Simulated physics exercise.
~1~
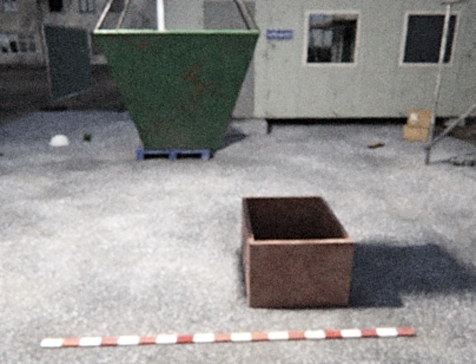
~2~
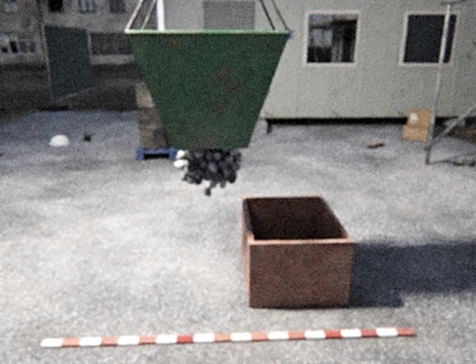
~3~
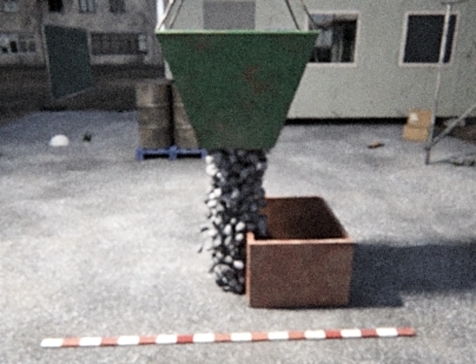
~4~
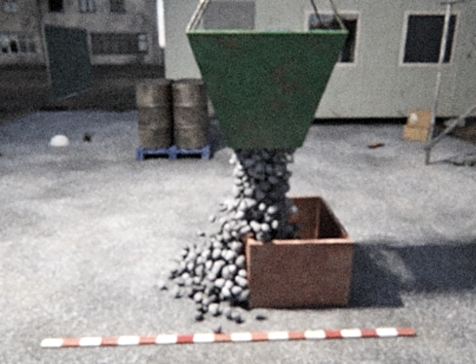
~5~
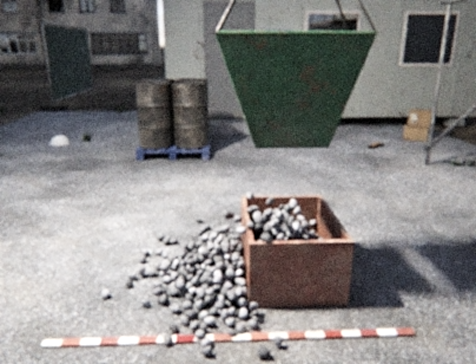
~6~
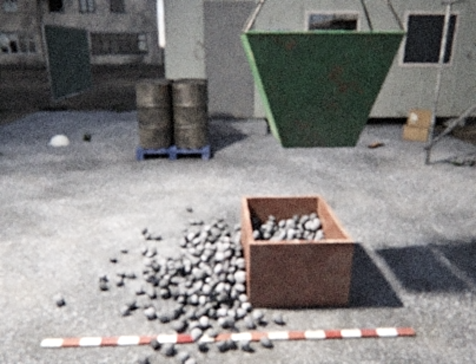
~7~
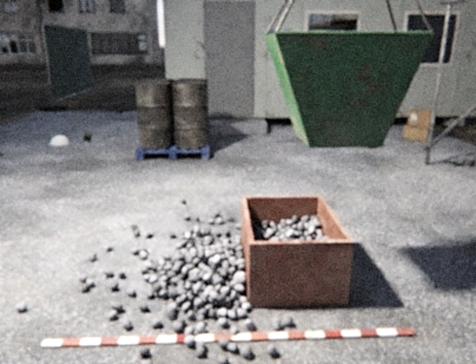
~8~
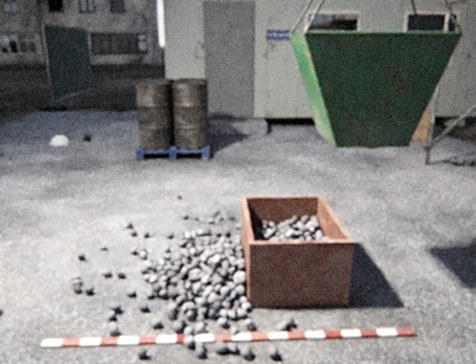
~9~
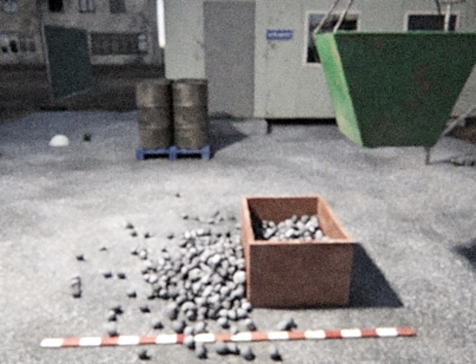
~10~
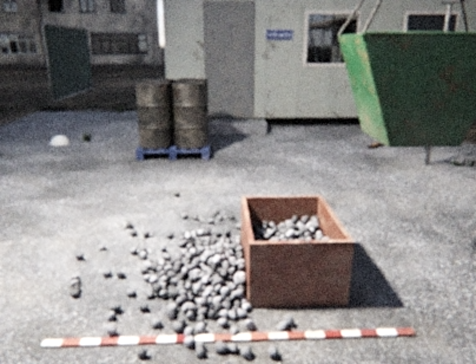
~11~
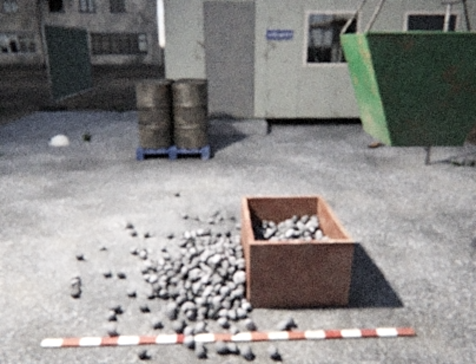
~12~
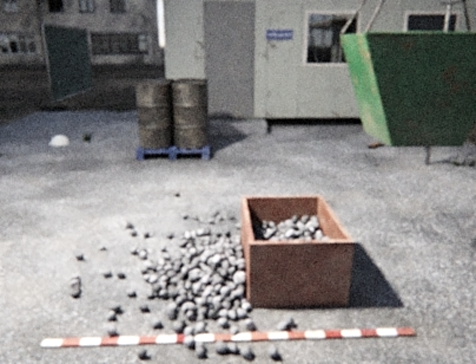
The video shows a green skip moving right above a paved yard, releasing dark grey stones that spill left of an open reddish-brown bin and then into it. The emptied skip continues right and stops, leaving stones in the bin and a scattered pile beside its left side.
